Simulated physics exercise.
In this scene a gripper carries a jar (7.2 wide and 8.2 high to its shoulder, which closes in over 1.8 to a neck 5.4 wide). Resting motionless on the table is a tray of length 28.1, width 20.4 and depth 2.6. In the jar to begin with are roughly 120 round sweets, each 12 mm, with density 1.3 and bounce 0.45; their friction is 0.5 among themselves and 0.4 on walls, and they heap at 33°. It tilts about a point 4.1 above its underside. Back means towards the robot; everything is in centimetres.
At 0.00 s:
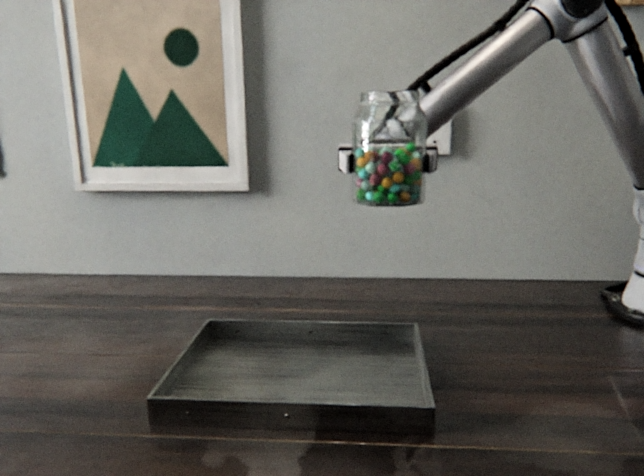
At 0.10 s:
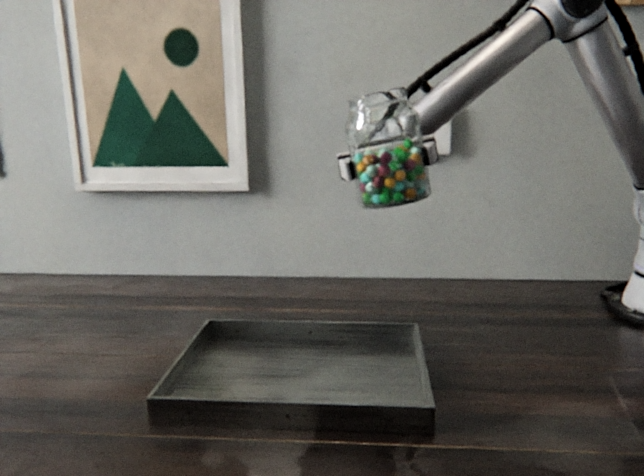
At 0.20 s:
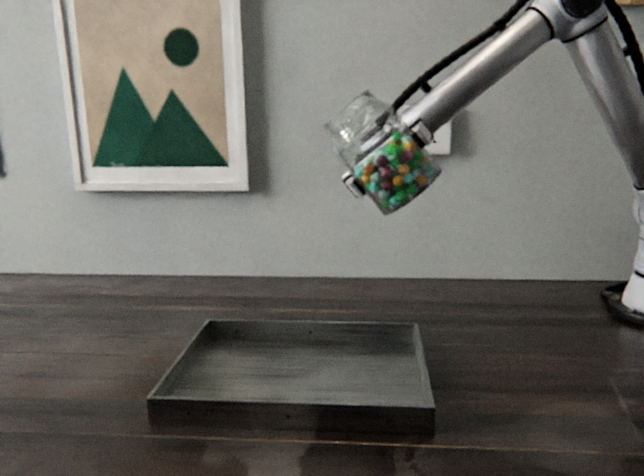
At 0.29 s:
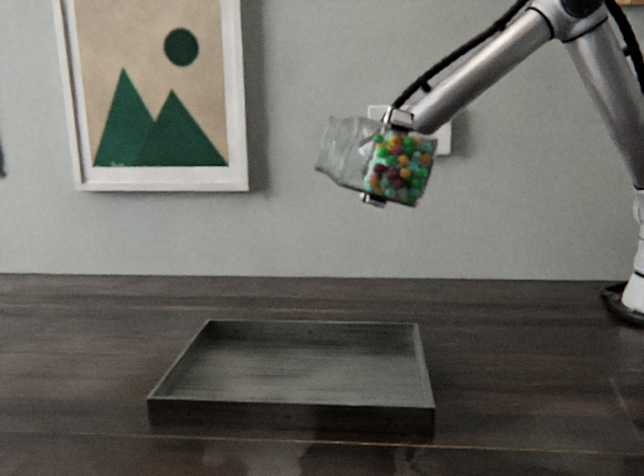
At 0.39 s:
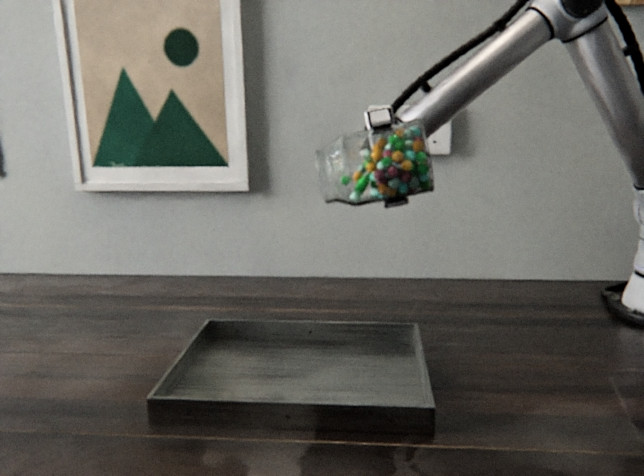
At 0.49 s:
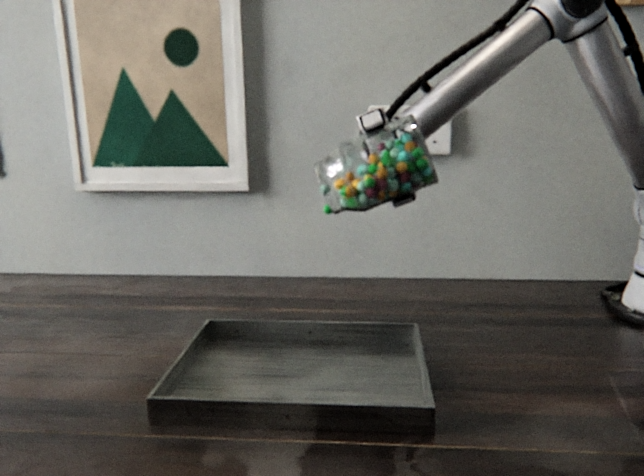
A clear jar partly filled with colourful round sweets, held by a robot gripper above an empty tray, tilted leftward until its mouth pointed slightly downward, and the sweets slid along toward the opening.
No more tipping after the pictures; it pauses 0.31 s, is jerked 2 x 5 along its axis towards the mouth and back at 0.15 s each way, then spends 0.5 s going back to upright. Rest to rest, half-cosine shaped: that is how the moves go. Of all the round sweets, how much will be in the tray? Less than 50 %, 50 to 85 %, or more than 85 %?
50 to 85 %.
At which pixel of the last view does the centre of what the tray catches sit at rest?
Around (256, 369).
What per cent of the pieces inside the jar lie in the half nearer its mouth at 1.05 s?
I'd say about 100 %, give or take.
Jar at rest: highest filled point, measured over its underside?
Around 2.5 cm.
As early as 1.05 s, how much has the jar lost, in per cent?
Near 40 per cent so far.
After 1.05 s, tipped 112°, highest piece 25 above the table; 70 in the jar, 26 in the tray, 22 in flight or on a rim.
After 1.62 s, tipped 67°, highest piece 26 above the table; 88 in the tray, 25 in the jar, 2 on the table or floor, 3 in flight or on a rim.
After 2.10 s, upright, highest piece 23 above the table; 91 in the tray, 25 in the jar, 2 on the table or floor.
After 2.80 s, upright, highest piece 23 above the table; 91 in the tray, 25 in the jar, 2 on the table or floor.
In the end, 91 in the tray, 25 in the jar, 2 on the table or floor. That is 77 % in the tray.
